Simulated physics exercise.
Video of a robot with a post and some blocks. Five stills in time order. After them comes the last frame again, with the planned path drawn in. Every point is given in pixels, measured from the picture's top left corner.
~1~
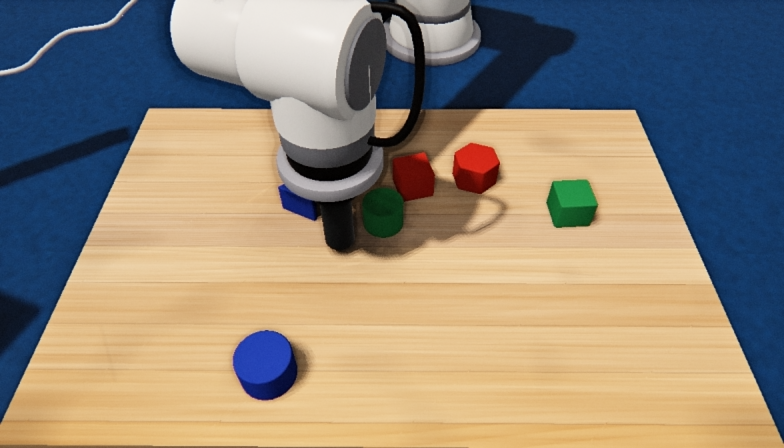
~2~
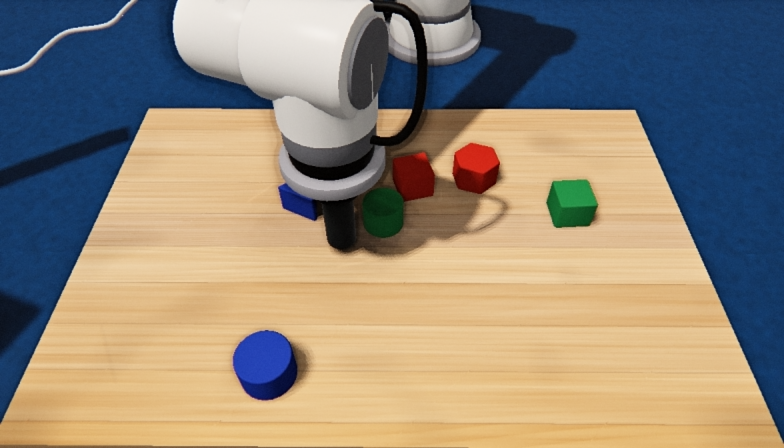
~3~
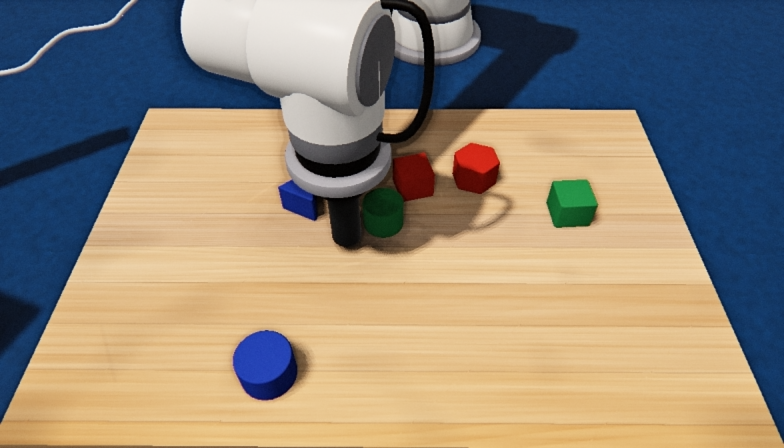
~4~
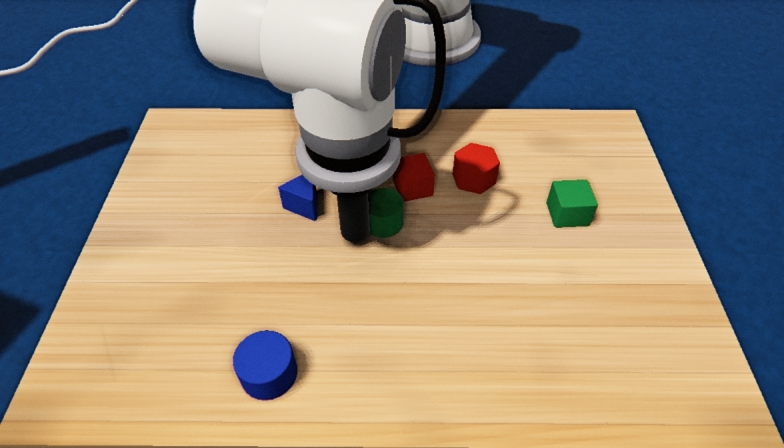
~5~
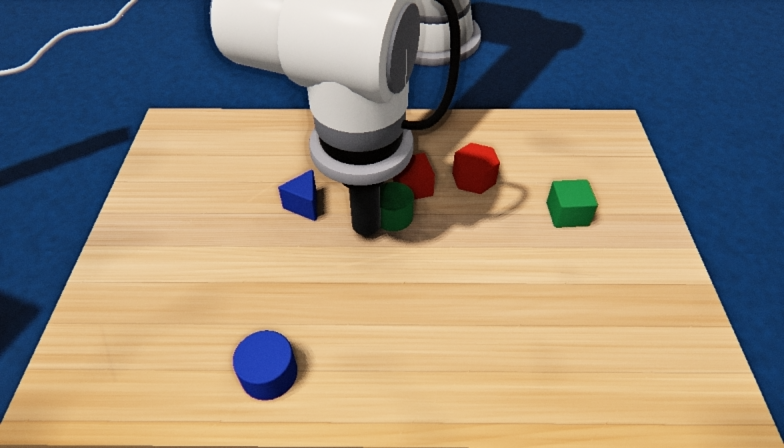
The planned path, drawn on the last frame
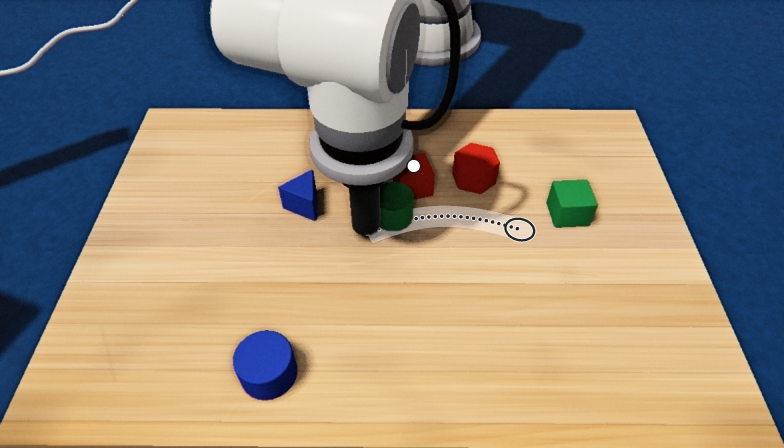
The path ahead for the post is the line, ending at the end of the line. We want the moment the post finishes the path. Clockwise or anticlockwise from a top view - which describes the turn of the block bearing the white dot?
It spins anti-clockwise.
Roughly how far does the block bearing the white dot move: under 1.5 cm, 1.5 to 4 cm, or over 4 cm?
My prediction: Between 1.5 and 4 cm.
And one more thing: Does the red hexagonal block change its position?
Yes
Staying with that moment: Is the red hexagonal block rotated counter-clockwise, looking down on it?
The answer is no.
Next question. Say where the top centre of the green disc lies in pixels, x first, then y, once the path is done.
By then it is at (467, 172).
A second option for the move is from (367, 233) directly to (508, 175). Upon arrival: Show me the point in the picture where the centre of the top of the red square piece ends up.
Around pixel (436, 148).
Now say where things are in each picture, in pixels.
The first frame shows post tip at (340, 239); block tops, green disc at (383, 201); red square piece at (414, 166); red hexagonal block at (477, 157); green square piece at (575, 192).
The second frame shows post at (342, 238); blocks unchanged.
The third frame shows post at (347, 236); blocks unchanged.
The fourth frame shows post at (355, 231); blocks unchanged.
The fifth frame shows post at (366, 225); green disc at (393, 195); red square piece at (414, 166); red hexagonal block at (477, 157); green square piece at (575, 192).
Path on the board, from (367, 233) through (416, 219) and (468, 218) to (520, 229); the dot is on the red square piece.
The first path, step by step. One third of the way, post at (418, 210); green disc at (441, 179); red square piece at (429, 151), turned 60° anticlockwise.
Two thirds of the way, post at (469, 210); green disc at (467, 172); red square piece at (431, 149), turned 80° anticlockwise; red hexagonal block at (484, 148), turned 20° clockwise.
At the end, post at (522, 221); green disc at (467, 172); red square piece at (431, 149), turned 80° anticlockwise; red hexagonal block at (484, 148), turned 20° clockwise; green square piece in place.
